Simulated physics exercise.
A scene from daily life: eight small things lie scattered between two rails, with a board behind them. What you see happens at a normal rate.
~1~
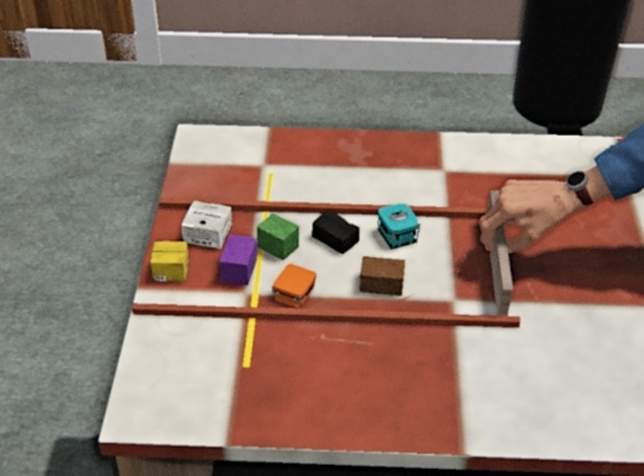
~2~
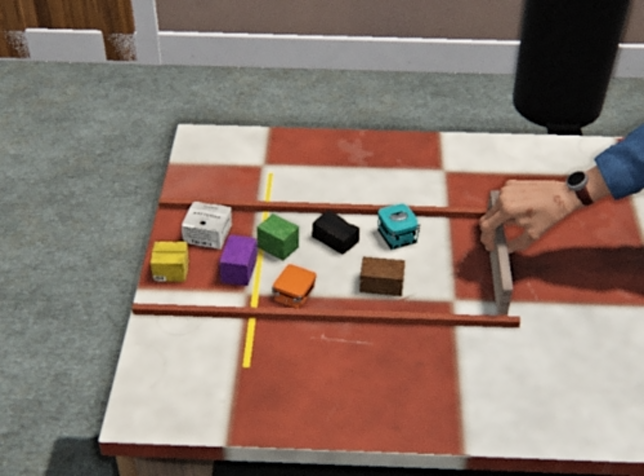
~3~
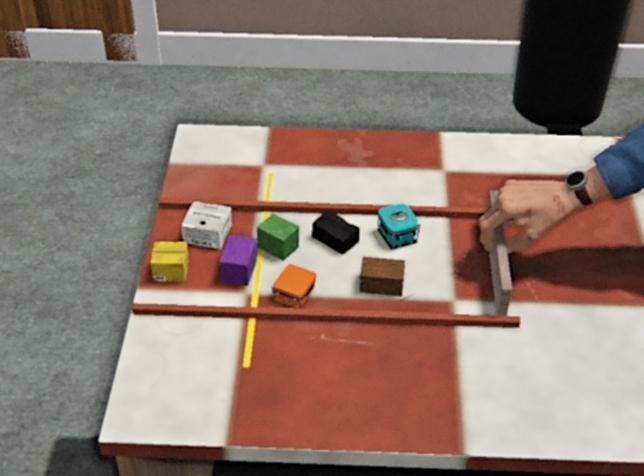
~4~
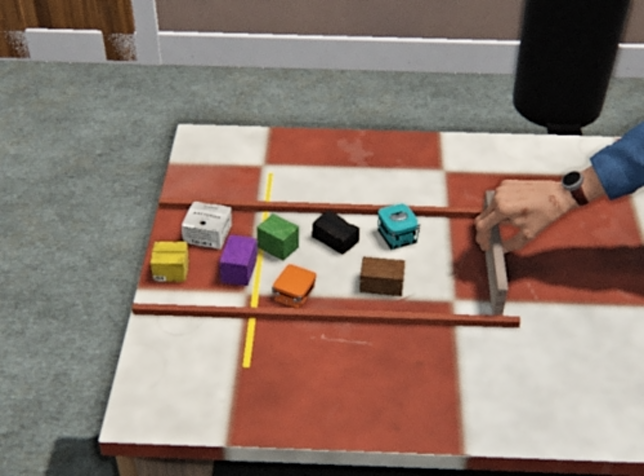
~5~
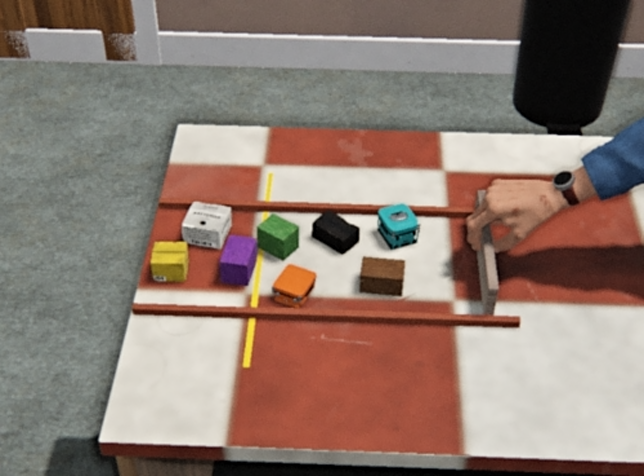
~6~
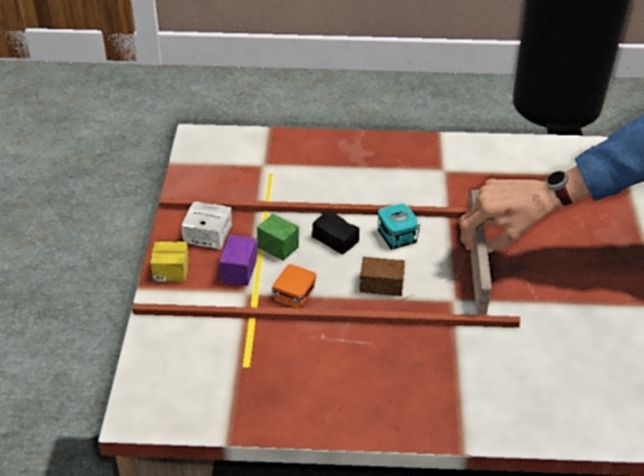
On a checkered table, a hand slides a board slightly left behind eight small objects.
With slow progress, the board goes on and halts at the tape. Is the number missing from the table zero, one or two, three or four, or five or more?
Nothing drops.
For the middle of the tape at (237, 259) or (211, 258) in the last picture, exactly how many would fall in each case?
First try 0, second try 2.
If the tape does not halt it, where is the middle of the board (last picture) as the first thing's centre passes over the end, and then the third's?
It sits near (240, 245), and then near (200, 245).
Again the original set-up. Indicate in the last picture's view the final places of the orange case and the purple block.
Final centres, in order: Near (197, 290), near (204, 255).
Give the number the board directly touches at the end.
The count is 3.
A little later, none off yet; yellow box at rest near (170, 262); white box at rest near (207, 225); purple block at rest near (239, 260).
When it is over, the number that fall off is zero.
